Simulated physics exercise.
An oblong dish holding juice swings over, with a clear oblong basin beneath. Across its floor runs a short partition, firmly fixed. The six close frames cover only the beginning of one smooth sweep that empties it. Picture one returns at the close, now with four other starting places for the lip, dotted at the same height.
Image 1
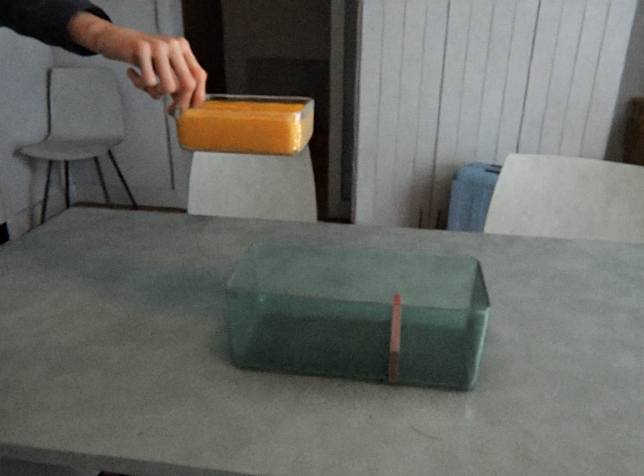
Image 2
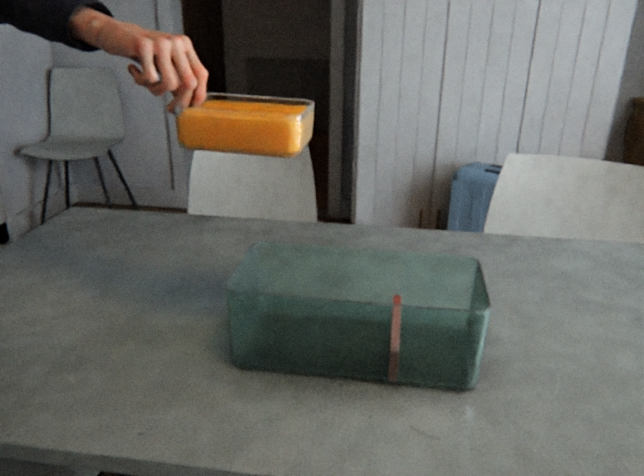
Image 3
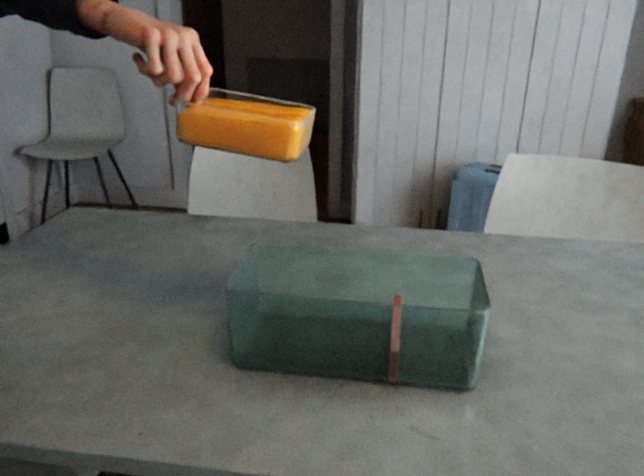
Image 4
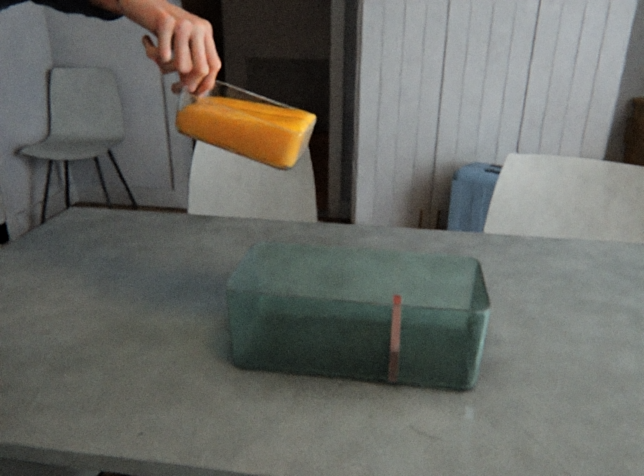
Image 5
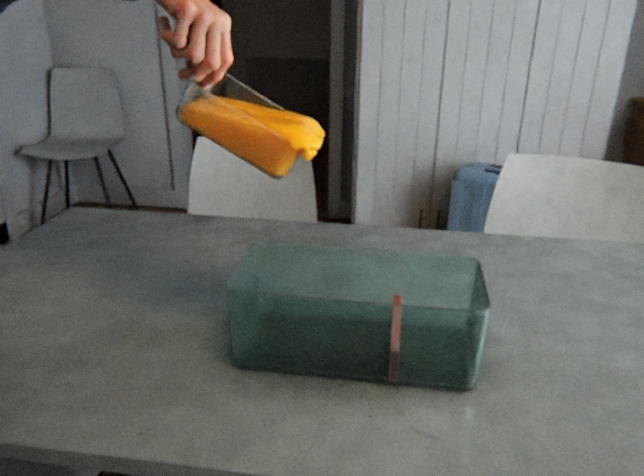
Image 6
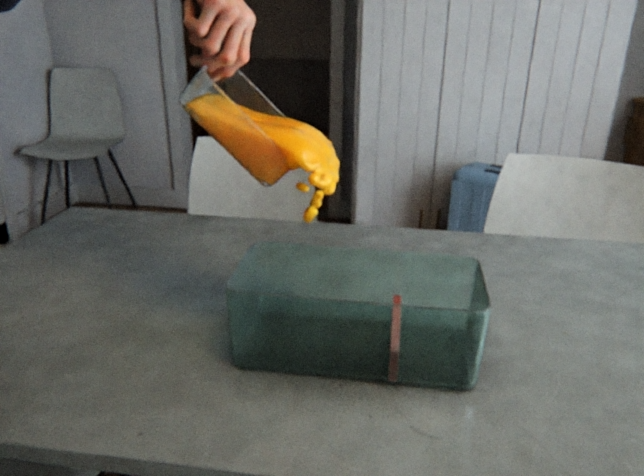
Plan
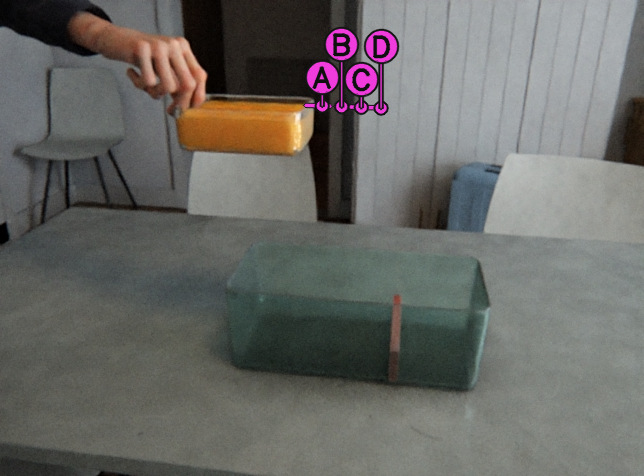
In the video, a hand holds a clear oblong dish of orange juice above a larger greenish basin with a short partition, then tilts it steadily to the right until juice slides over the lip and streams downward in blobs.
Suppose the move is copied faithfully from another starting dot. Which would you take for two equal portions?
Take B.
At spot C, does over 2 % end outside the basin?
Yes.
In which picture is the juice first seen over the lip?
In picture 4.
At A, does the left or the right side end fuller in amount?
More ends on the left.
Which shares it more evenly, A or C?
Here it is spot C.
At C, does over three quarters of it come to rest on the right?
No.
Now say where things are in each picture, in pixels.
In the first frame, upright, lip at (305, 105); basin from (234, 362) to (476, 386); top of the wall at (396, 320); nothing has left yet.
In the second frame, tipped about 2°, lip at (306, 107); nothing has left yet.
In the third frame, tipped about 8°, lip at (308, 114); nothing has left yet.
In the fourth frame, tipped about 17°, lip at (309, 124); juice is over the lip, down to (309, 124).
In the fifth frame, tipped about 30°, lip at (308, 137); juice is over the lip, down to (312, 151).
In the sixth frame, tipped about 44°, lip at (303, 152); juice is over the lip, down to (312, 211).
On the marked copy, A at (322, 105); B at (341, 106); C at (361, 107); D at (381, 108).
Choosing A, about 81 % ends left of the wall and 10 % right of it; 8 % is lost outside.
Choosing B, about 50 % ends left of the wall and 43 % right of it; 8 % is lost outside.
Choosing C, about 34 % ends left of the wall and 58 % right of it; 8 % is lost outside.
Choosing D, about 27 % ends left of the wall and 64 % right of it; 9 % is lost outside.
